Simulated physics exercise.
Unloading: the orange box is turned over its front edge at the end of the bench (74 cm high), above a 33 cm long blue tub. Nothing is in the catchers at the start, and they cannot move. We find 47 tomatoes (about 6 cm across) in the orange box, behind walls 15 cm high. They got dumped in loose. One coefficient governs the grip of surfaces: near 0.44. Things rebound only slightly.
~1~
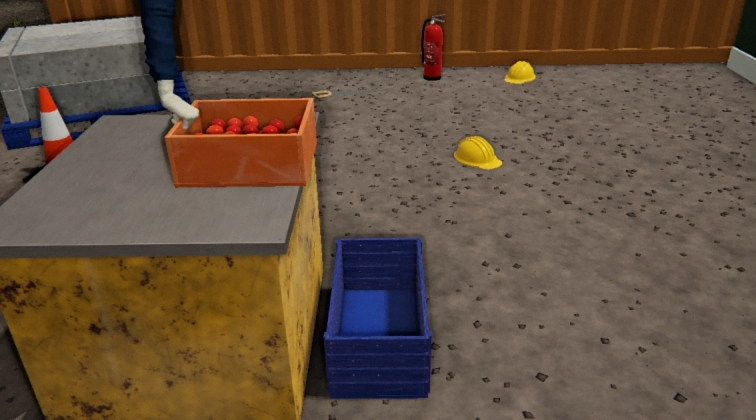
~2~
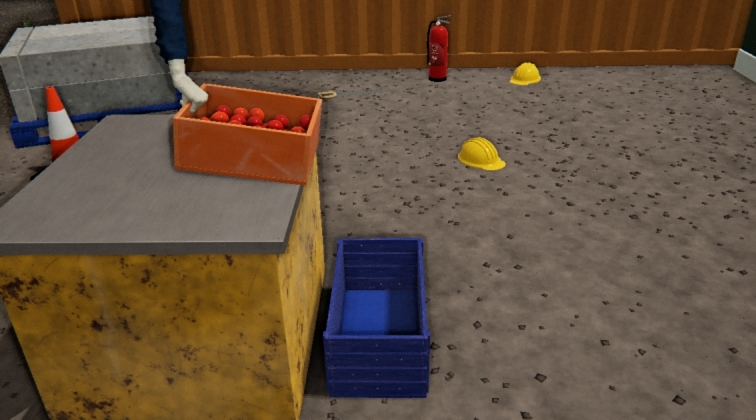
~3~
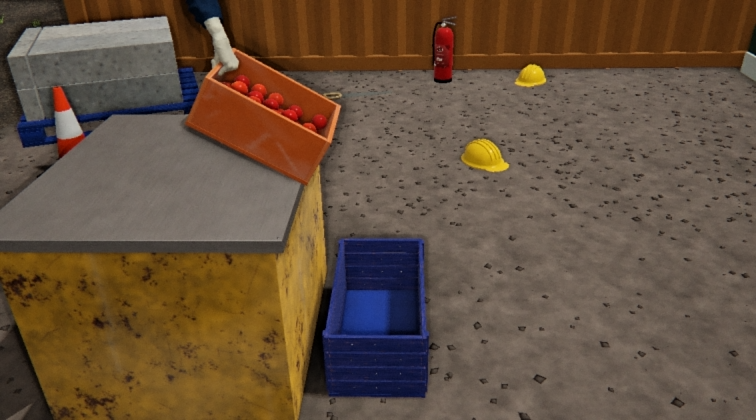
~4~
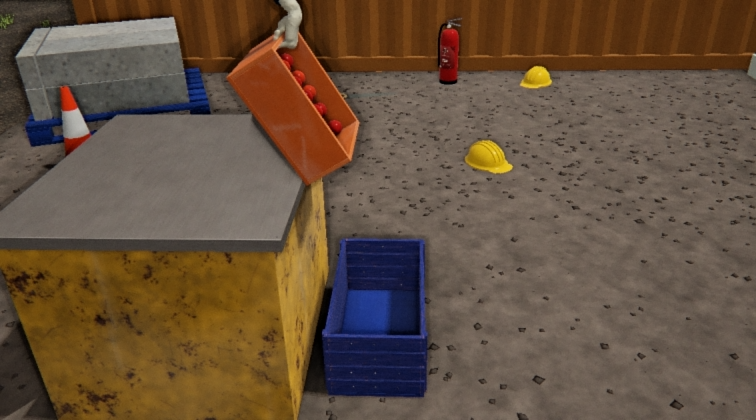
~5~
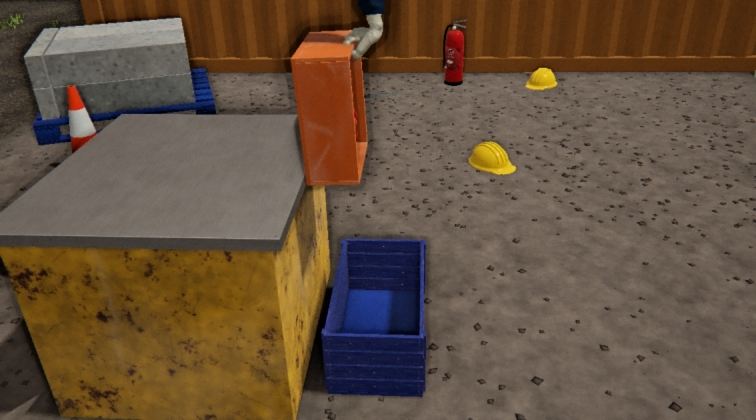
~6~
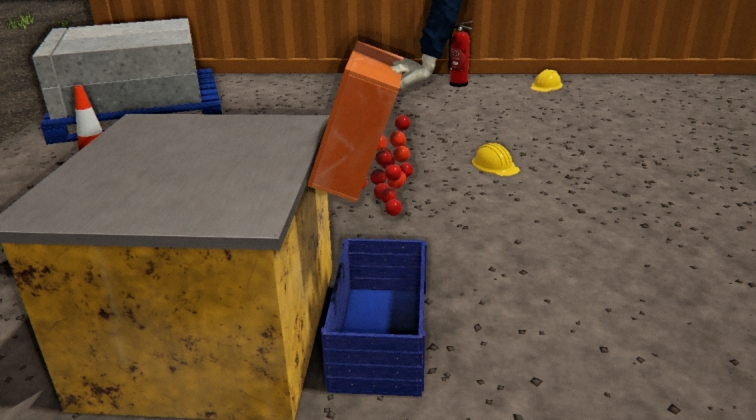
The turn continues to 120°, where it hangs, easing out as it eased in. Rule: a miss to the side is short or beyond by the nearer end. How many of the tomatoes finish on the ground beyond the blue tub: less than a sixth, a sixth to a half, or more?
Look for most of the load on the ground past the blue tub.
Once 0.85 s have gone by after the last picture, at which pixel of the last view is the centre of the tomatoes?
The middle lies close to (492, 340).
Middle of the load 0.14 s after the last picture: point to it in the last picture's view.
Around (398, 189).
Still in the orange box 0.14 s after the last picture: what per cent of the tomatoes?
I'd say close to 30 per cent of it is still inside.
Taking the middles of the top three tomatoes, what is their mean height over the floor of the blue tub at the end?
5 cm or thereabouts.
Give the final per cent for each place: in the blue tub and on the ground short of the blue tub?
It works out to roughly 30 per cent and 0 per cent, in that order.
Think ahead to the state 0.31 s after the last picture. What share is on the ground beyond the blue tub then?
Roughly 30 percent.
Then, 0.14 s after the last picture, tilt 120°; 13 still in the orange box and 34 in the air.
Then, 0.31 s after the last picture, tilt 120°; 7 in the blue tub, 14 on the ground beyond the blue tub and 26 in the air.
Then, 0.54 s after the last picture, tilt 120°; 14 in the blue tub, 27 on the ground beyond the blue tub and 6 in the air.
Outcome (0.85 s after the last picture), 14 in the blue tub and 33 on the ground beyond the blue tub. Asked share, 33 of 47, 70 per cent.
